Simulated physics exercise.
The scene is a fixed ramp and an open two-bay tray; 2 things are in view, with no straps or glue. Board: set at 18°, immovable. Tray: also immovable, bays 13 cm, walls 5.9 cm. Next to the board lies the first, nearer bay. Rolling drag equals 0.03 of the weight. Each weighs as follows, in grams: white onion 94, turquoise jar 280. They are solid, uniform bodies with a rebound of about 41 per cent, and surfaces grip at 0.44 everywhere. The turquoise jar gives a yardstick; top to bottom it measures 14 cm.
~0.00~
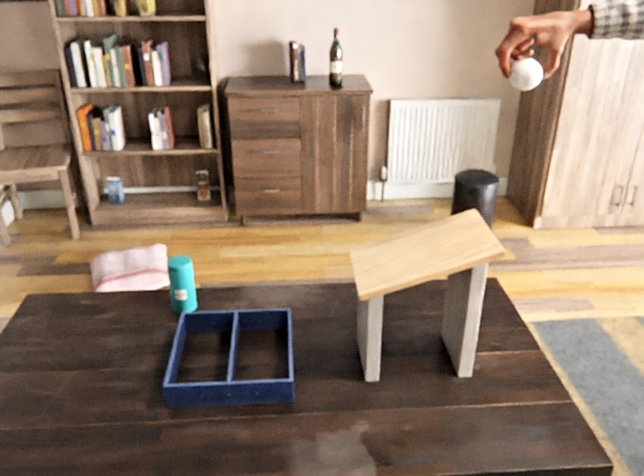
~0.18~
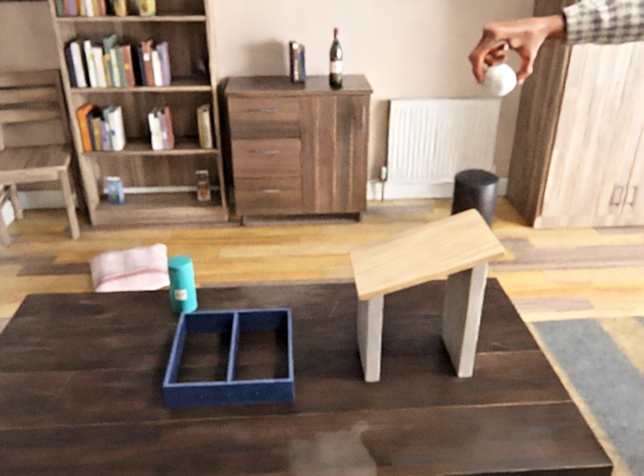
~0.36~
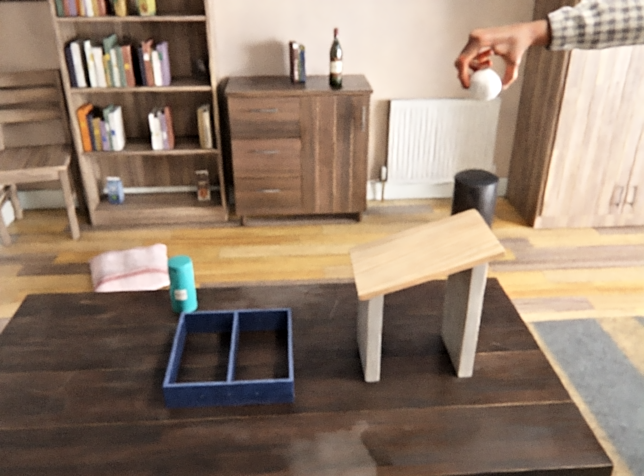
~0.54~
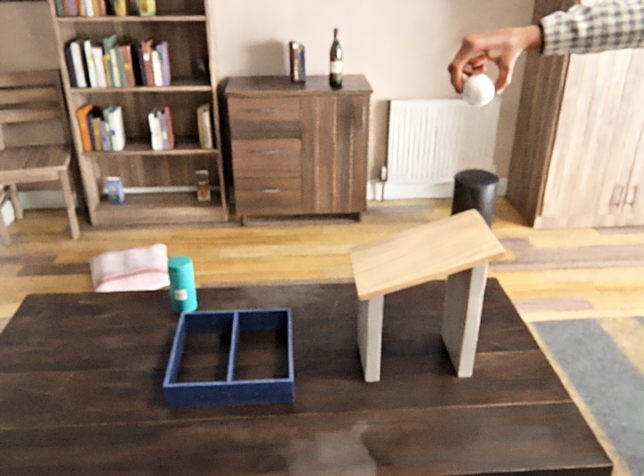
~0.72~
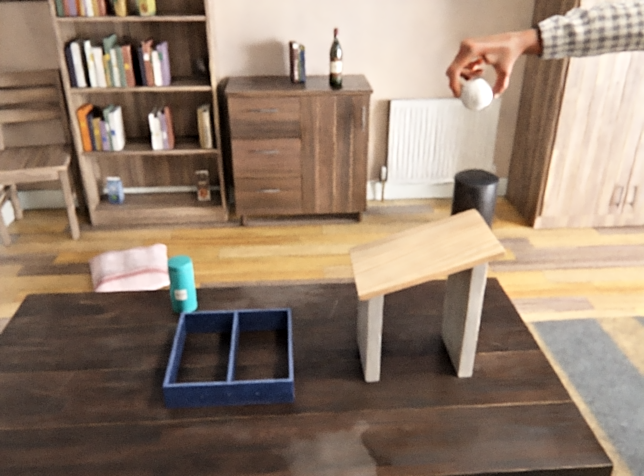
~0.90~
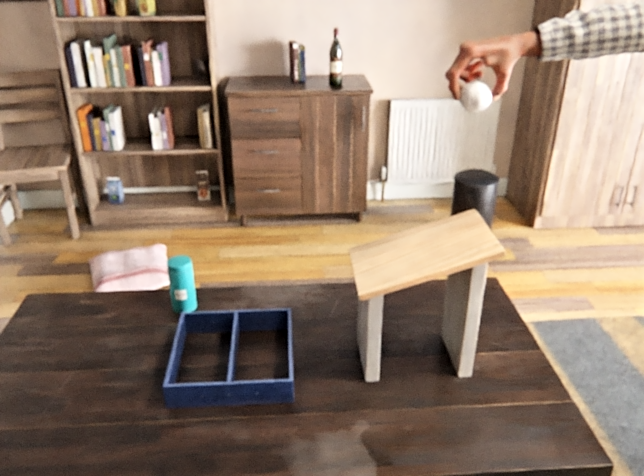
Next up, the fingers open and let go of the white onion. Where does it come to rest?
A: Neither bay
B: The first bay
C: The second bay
B.
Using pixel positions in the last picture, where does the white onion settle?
It comes to rest near (275, 352).
After 1.30 s, white onion near (439, 217).
After 1.60 s, white onion near (314, 279).
At rest (2.5 s), it is in the nearer bay; turquoise jar in place, give or take 4 cm. Seen from the same camera at the end, white onion near (274, 353).
